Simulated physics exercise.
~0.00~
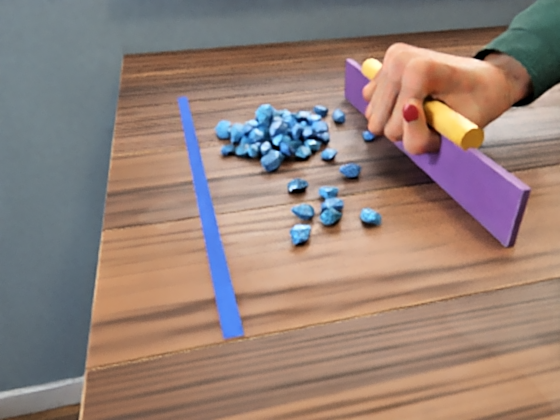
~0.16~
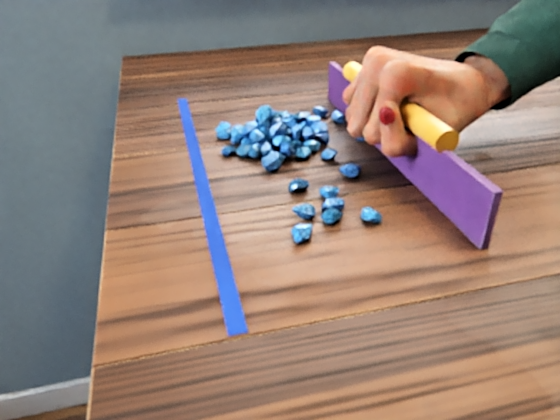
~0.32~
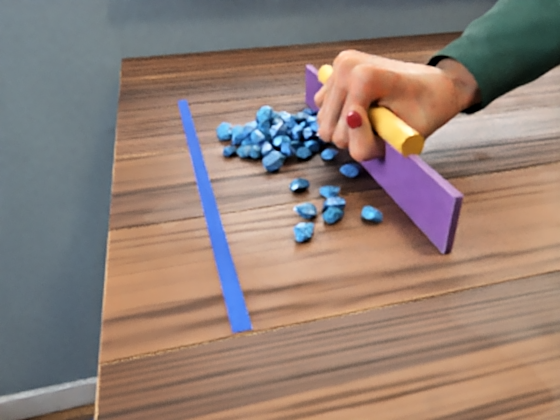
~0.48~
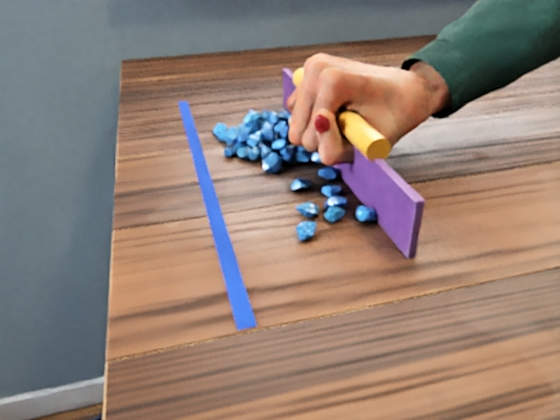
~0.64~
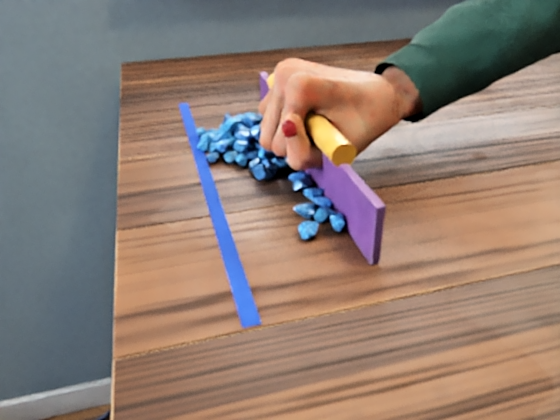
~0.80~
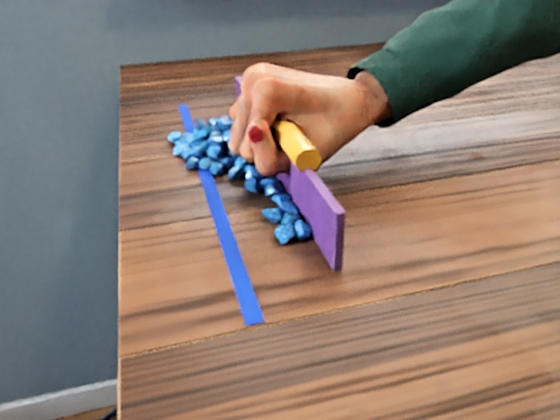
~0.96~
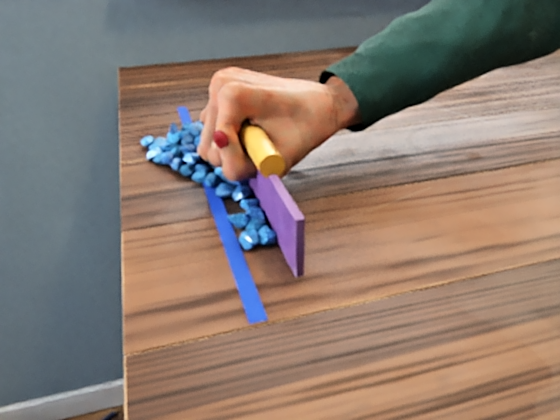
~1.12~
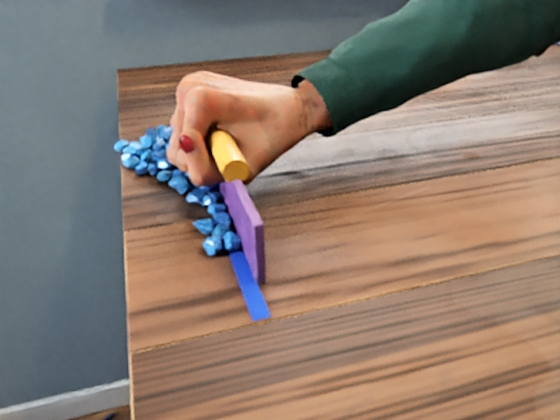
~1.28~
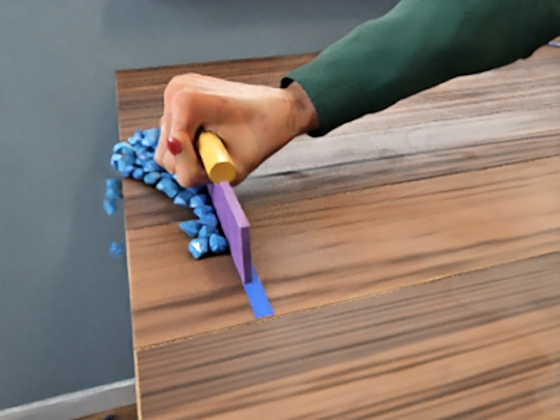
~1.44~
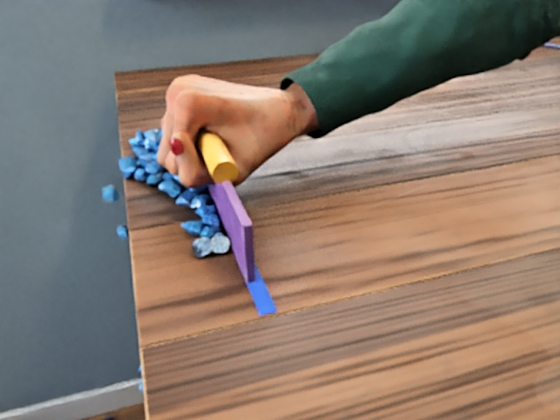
A hand in a green sleeve slid a purple scraper with a yellow handle leftward across a wooden table, pushing shiny blue stones over the blue tape, then stopped there as a few far stones fell off the edge and the rest stayed on top.
